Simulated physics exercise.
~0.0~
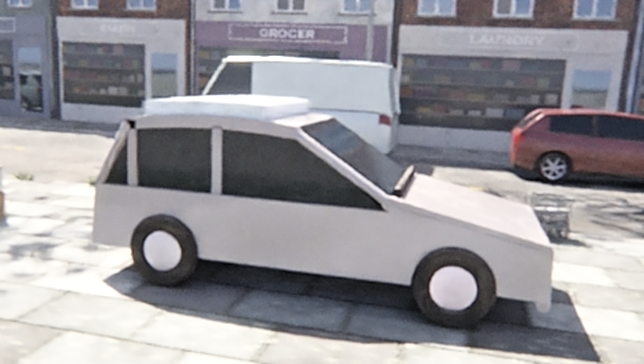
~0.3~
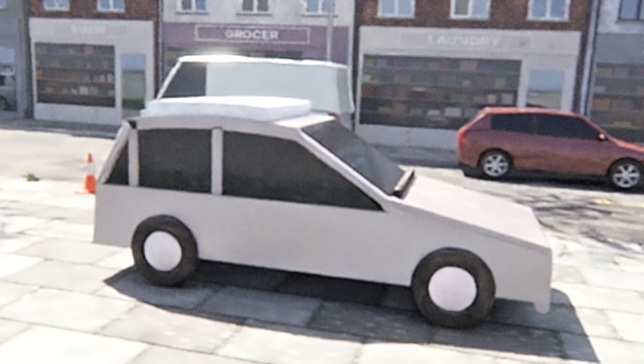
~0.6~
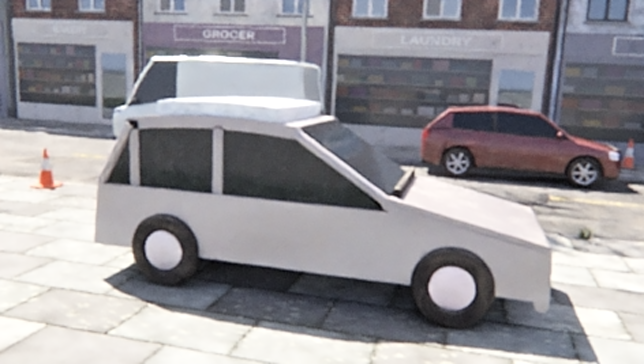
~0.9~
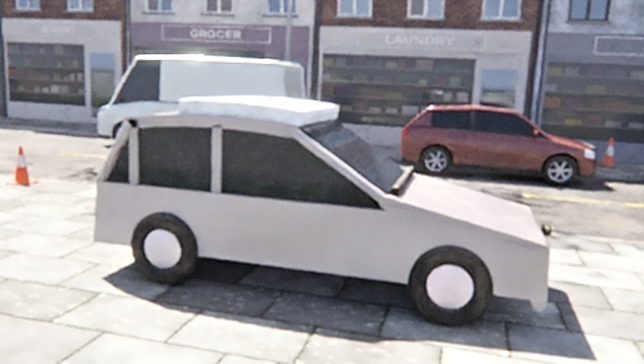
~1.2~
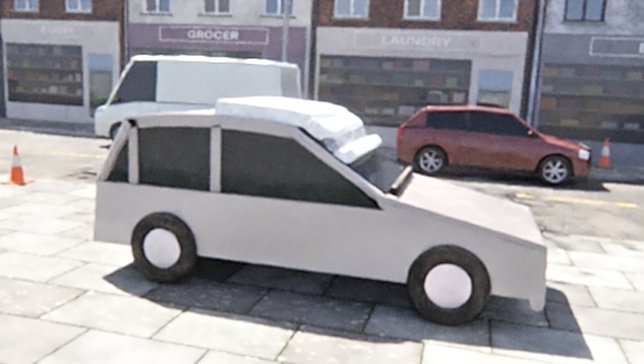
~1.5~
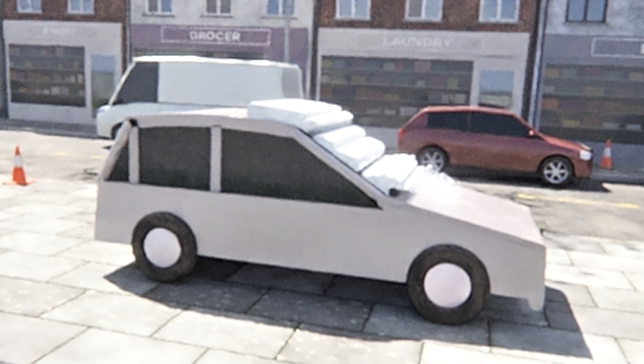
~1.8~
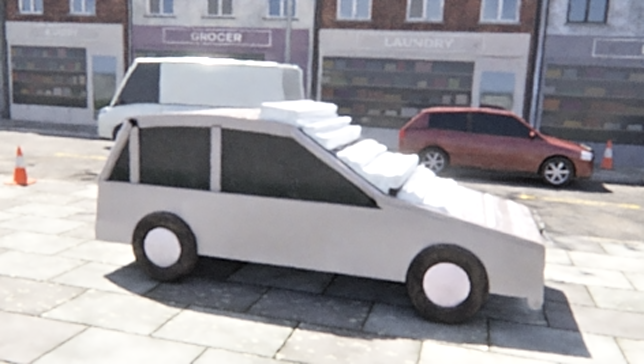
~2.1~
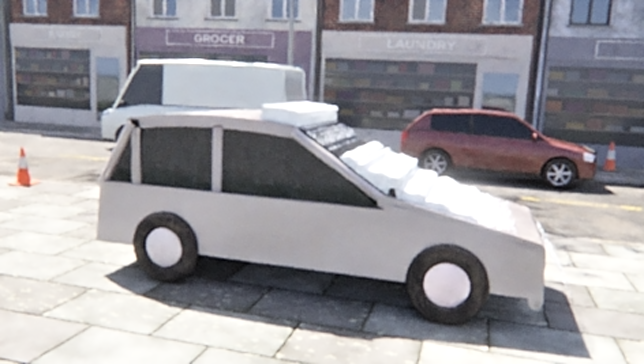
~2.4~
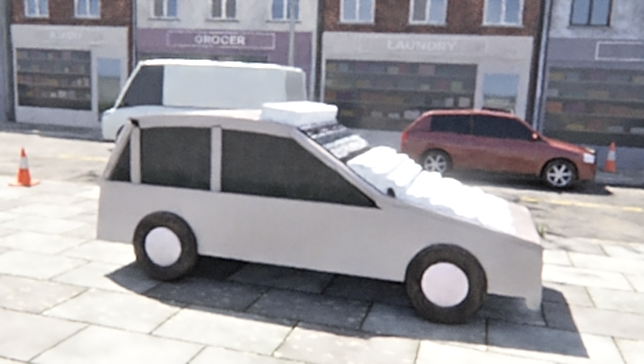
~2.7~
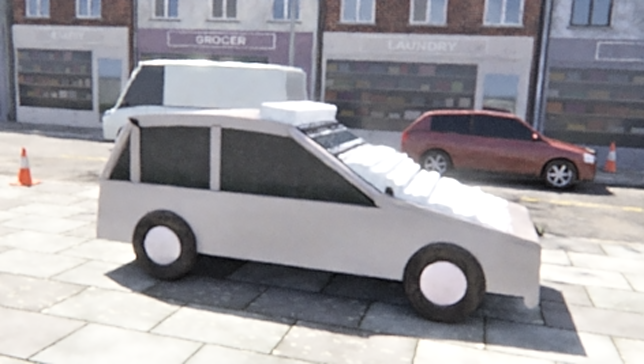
The clip shows a pale car with a slab of snow on its roof, travelling past shops and parked vehicles. The snow slides forward, breaks up over the windscreen and spreads across the bonnet, ending with a block left at the roof's front edge and the rest heaped below.
